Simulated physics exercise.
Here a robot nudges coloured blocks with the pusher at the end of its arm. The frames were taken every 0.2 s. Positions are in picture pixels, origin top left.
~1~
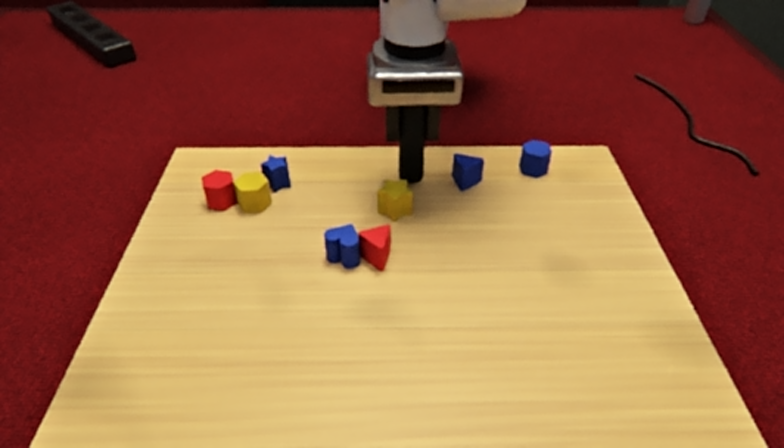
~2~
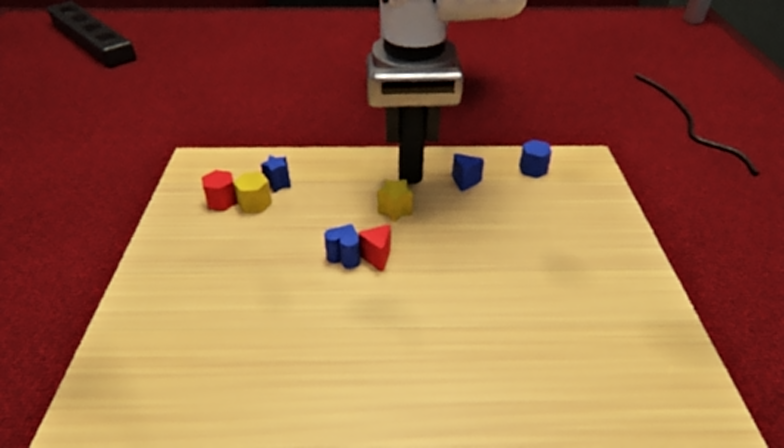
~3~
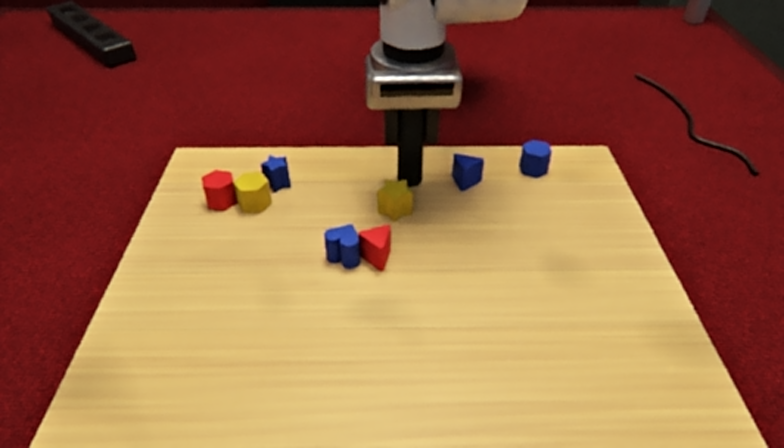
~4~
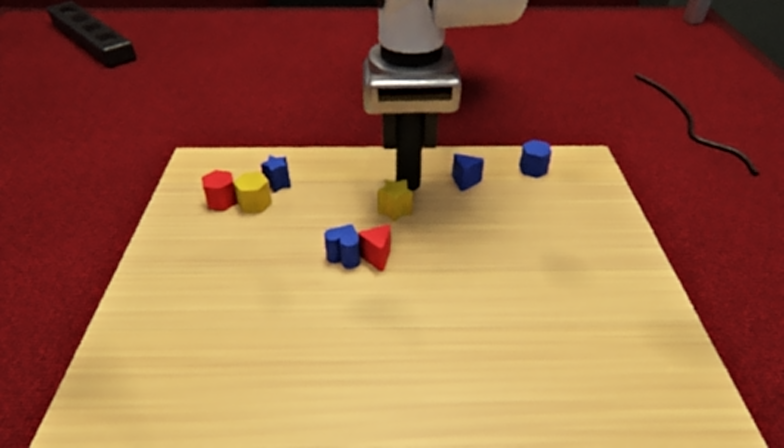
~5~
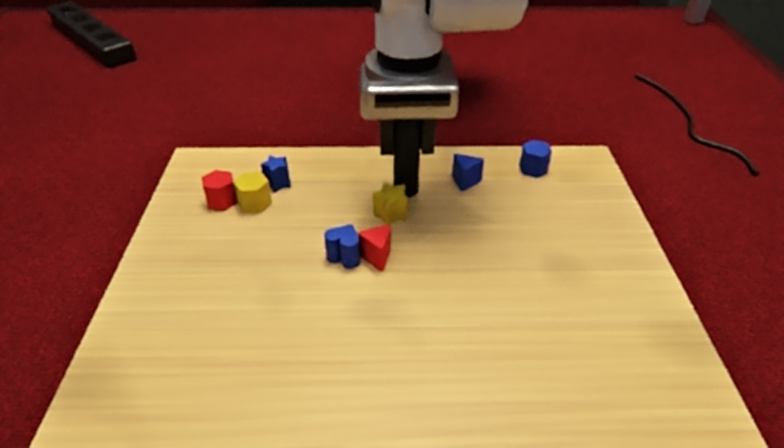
In this clip, a robot arm's black pusher moves slightly toward the viewer beside a yellow star-shaped block on a wooden board, then nudges it a little to the left while the surrounding red, blue and yellow blocks stay still.
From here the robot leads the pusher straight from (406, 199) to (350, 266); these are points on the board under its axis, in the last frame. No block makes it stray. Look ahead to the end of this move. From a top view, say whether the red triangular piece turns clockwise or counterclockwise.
Viewed from overhead, the red triangular piece winds up turned anticlockwise.
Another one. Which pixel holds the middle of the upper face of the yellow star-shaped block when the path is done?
Put as a pixel place, it's (334, 261).
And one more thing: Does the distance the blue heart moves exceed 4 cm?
I believe so.
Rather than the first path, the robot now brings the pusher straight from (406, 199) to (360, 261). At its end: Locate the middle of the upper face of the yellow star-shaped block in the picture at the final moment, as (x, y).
I predict (341, 254).
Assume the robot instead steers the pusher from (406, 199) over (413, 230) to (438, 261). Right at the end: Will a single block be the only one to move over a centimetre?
Yes - that is the case.
What follows on the original path. One third of the way, pusher at (388, 211); yellow star-shaped block at (374, 211), turned 20° clockwise.
Two thirds of the way, pusher at (369, 234); blue heart at (327, 246), turned 30° clockwise; red triangular piece at (371, 254); yellow star-shaped block at (356, 236).
At the end, pusher at (349, 258); blue heart at (298, 263), turned 80° clockwise; red triangular piece at (365, 271), turned 40° anticlockwise; yellow star-shaped block at (334, 261); blue triangular piece unmoved.
